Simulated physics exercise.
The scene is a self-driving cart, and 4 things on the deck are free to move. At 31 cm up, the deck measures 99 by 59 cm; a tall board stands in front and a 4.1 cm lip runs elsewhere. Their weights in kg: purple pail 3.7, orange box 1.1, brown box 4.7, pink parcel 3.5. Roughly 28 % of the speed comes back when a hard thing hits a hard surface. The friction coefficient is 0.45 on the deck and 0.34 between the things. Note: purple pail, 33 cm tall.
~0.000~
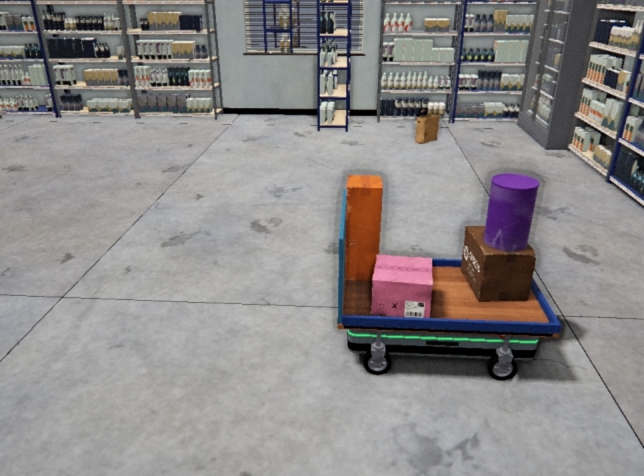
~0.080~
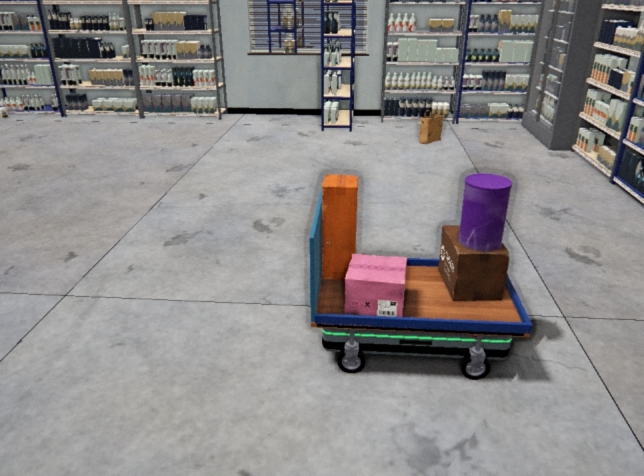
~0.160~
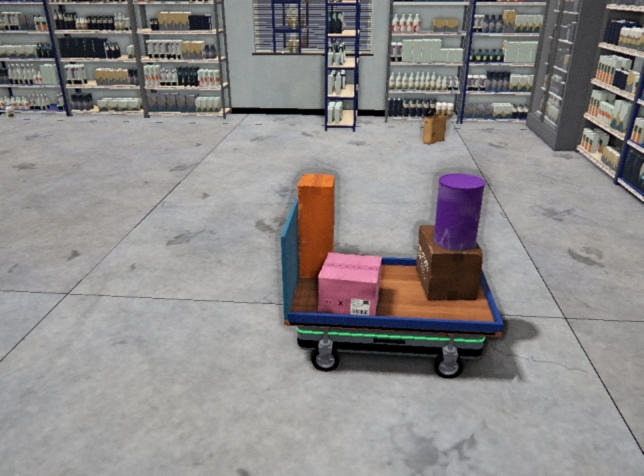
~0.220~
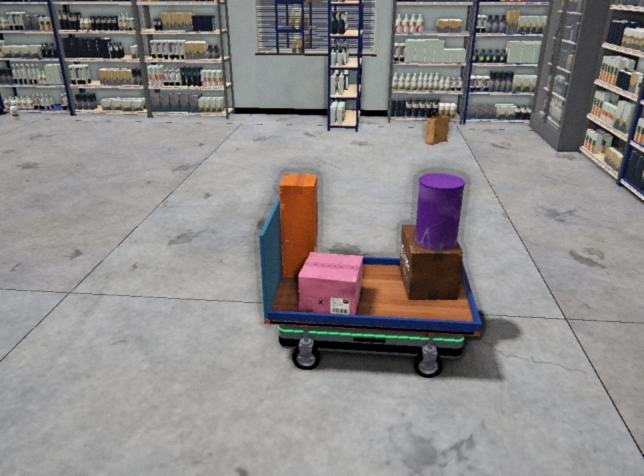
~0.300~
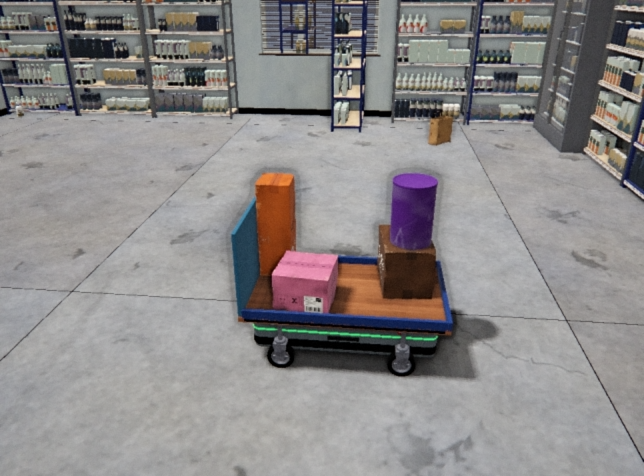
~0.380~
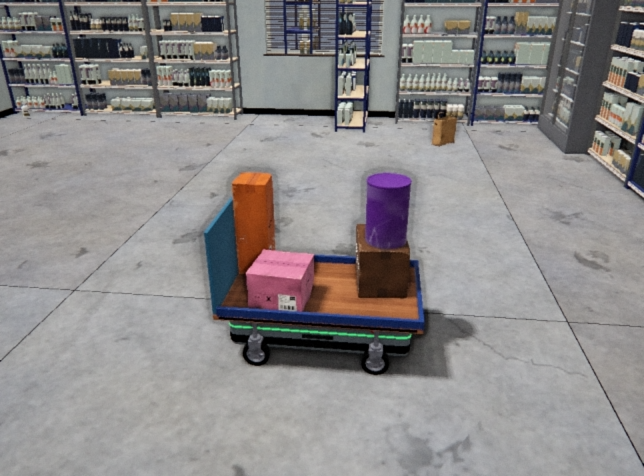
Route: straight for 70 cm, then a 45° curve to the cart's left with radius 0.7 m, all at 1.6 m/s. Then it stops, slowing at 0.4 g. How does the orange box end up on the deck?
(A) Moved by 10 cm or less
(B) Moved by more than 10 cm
Moved by more than 10 cm.
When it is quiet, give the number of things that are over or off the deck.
I make it 1.
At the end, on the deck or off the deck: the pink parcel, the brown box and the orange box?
Well, the pink parcel does not come off, the brown box does not come off, and the orange box does come off.
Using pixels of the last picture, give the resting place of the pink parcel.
Near (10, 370).
Around 0.68 s, cart has run 109 cm, turned 20°; orange box now off the deck; pink parcel shifted 7 cm.
Around 0.88 s, cart has run 141 cm, turned 42°; pink parcel shifted 10 cm; purple pail shifted 3 cm.
Around 1.18 s, cart has run 180 cm, turned 45°; pink parcel shifted 9 cm; purple pail shifted 4 cm.
Finally (1.8 s), off the deck, orange box; the other 3 still in place (within 10 cm).
